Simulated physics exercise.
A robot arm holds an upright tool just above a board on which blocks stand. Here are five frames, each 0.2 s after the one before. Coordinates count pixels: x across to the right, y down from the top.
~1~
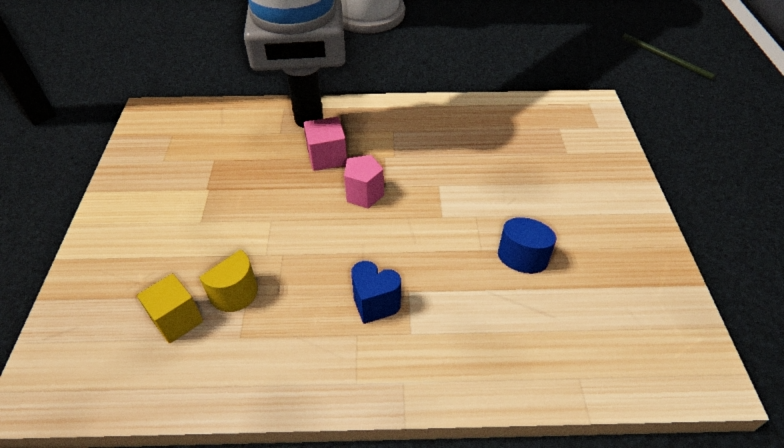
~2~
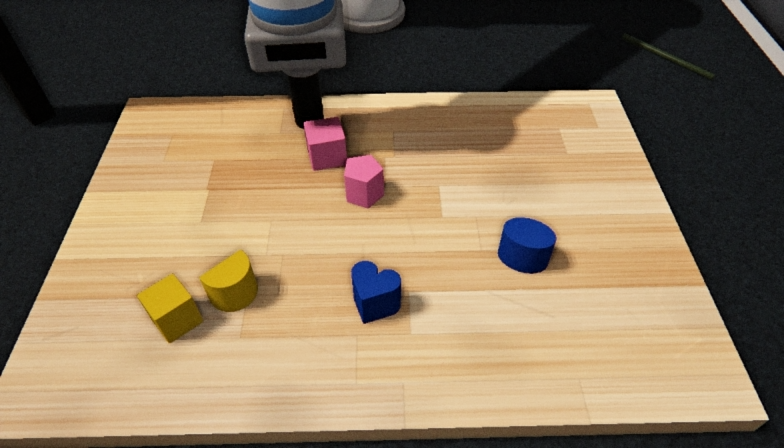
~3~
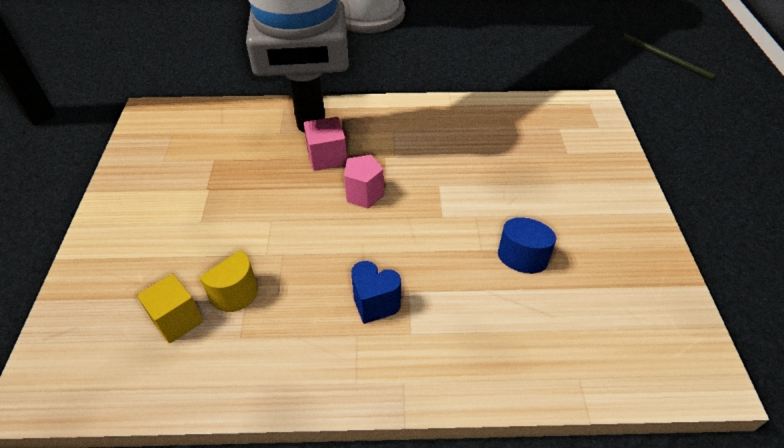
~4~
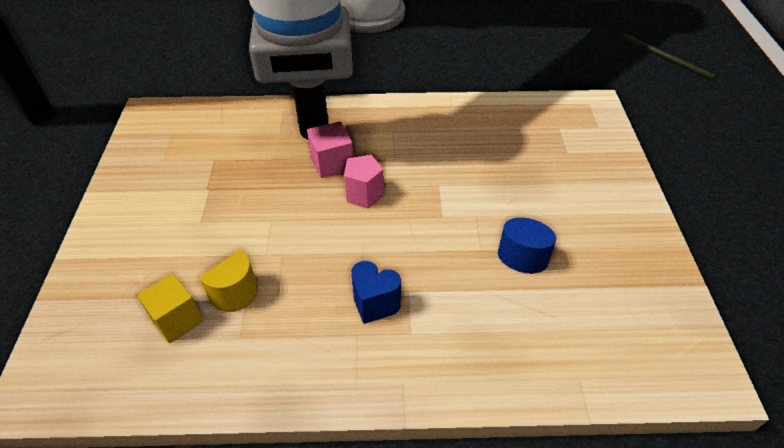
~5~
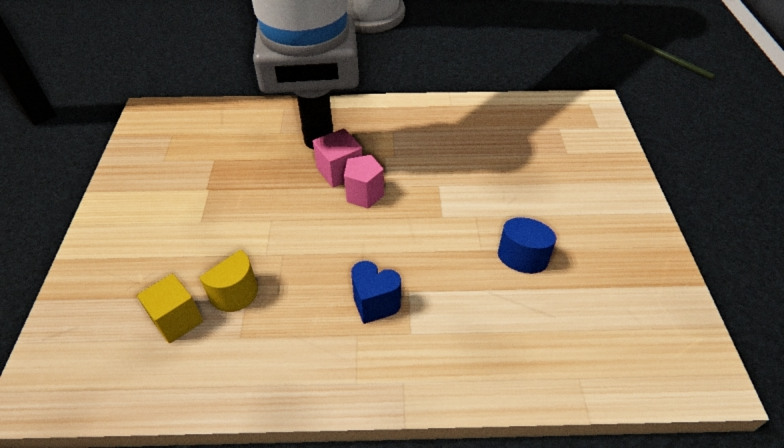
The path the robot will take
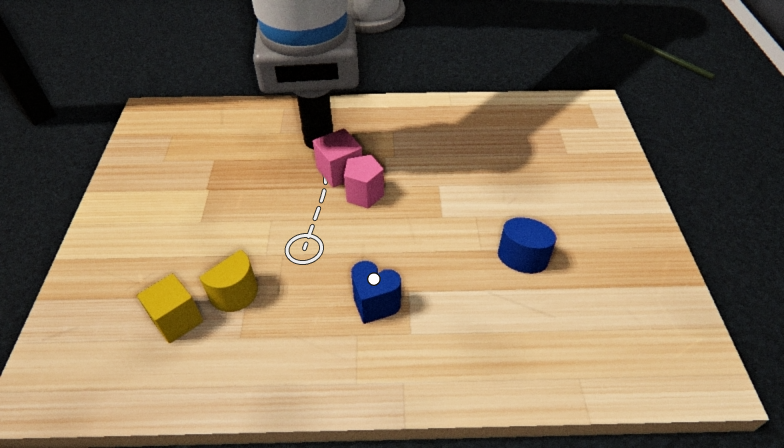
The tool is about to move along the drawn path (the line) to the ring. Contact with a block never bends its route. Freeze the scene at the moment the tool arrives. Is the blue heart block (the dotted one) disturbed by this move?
Well, the blue heart block holds its place.
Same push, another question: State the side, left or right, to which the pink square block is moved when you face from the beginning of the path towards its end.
It goes left.
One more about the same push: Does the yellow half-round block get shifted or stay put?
Put simply, it stays right there.
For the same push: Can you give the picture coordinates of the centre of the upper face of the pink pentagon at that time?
At roughly (396, 185).
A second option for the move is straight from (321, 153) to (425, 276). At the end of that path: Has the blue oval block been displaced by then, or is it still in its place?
By then it is displaced.
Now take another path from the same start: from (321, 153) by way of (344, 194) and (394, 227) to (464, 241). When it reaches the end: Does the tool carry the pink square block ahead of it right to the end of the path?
Final answer: Yes.
Path on the board, from (321, 153) through (322, 197) to (304, 249); the dot is on the blue heart block.
The first path, step by step. One third of the way, tool (324, 171); pink square block (351, 169), turned 35° anticlockwise; pink pentagon (388, 182), turned 20° anticlockwise.
Two thirds of the way, tool (315, 202); pink square block (354, 181), turned 65° anticlockwise; pink pentagon (396, 185), turned 30° anticlockwise.
At the end, tool (302, 237); yellow half-round block in place; pink square block (354, 181), turned 65° anticlockwise; pink pentagon (396, 185), turned 30° anticlockwise; blue heart block in place.
